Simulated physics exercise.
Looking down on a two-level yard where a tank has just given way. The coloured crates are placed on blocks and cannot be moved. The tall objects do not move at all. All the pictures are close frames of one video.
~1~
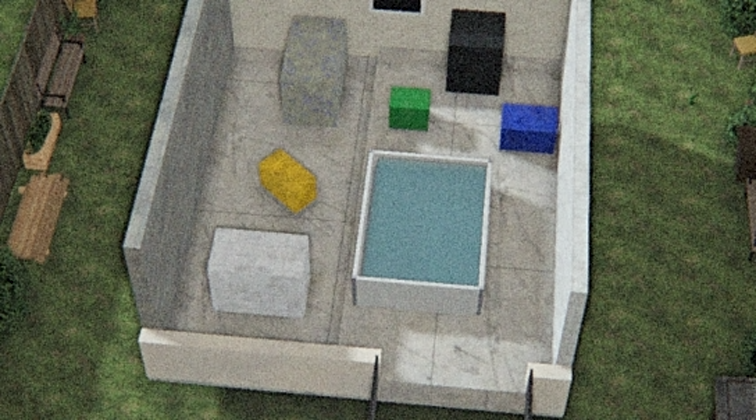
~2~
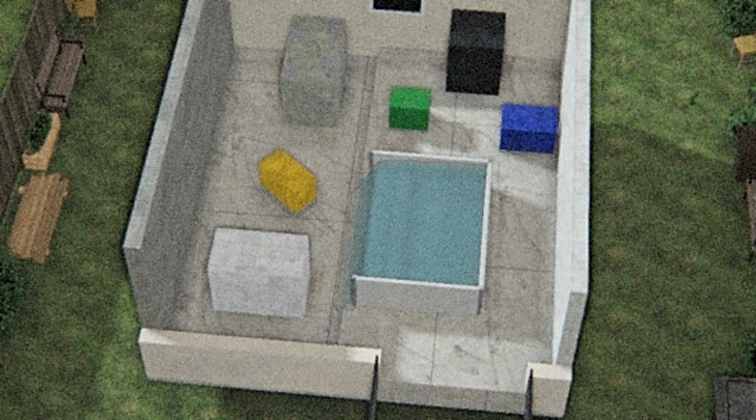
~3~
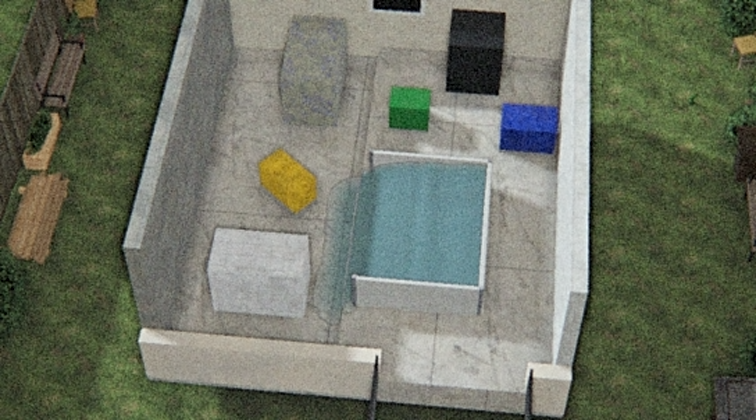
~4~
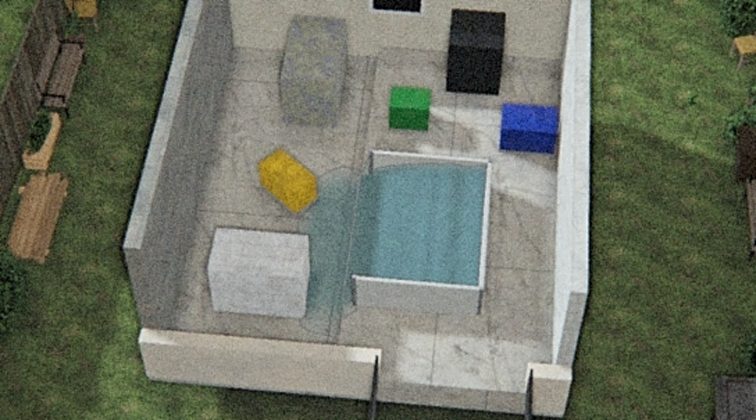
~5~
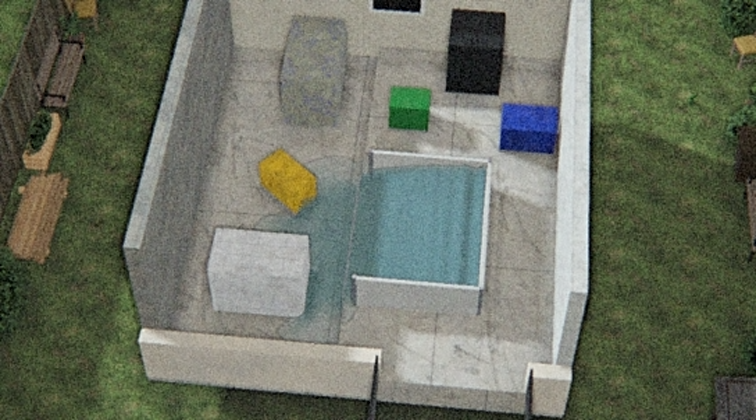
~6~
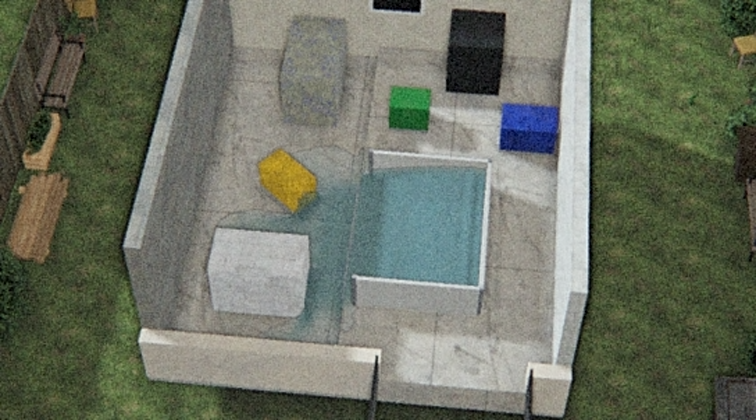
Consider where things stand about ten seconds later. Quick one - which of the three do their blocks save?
Yellow crate wet, green crate saved, blue crate saved.
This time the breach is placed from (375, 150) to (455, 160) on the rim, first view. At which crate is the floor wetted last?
My pick is the yellow crate.
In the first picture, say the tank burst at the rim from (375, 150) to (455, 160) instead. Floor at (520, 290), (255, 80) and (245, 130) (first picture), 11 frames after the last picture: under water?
Place one: Spared by the leak. Place two: Spared by the leak. Place three: Reached by the flood.
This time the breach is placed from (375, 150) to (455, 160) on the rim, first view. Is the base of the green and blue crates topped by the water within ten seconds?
As it turns out, the green crate gets overtopped, and the blue crate gets overtopped.
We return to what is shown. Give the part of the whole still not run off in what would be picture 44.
About 100 per cent.
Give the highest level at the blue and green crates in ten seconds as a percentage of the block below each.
Around 0 in a hundred for the first and 10 in a hundred for the second.
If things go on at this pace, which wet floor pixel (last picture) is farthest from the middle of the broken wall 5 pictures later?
The flood front should get to about (221, 107).
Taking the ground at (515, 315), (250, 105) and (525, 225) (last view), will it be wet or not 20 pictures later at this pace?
Going through them in order, I'd call them clear, drenched and clear.
A moment on, water covers 30 % of the floor; the yellow crate water round its plinth, the green crate not reached, the blue crate not reached.
Next, water covers 40 % of the floor; the yellow crate water round its plinth, the green crate not reached, the blue crate not reached.
Then, water covers 50 % of the floor; the yellow crate water round its plinth, the green crate not reached, the blue crate not reached.
Later, water covers 50 % of the floor; the yellow crate water round its plinth, the green crate not reached, the blue crate not reached.
In the end, water covers 50 % of the floor; the yellow crate was topped, the green crate stayed above the water, the blue crate stayed above the water.
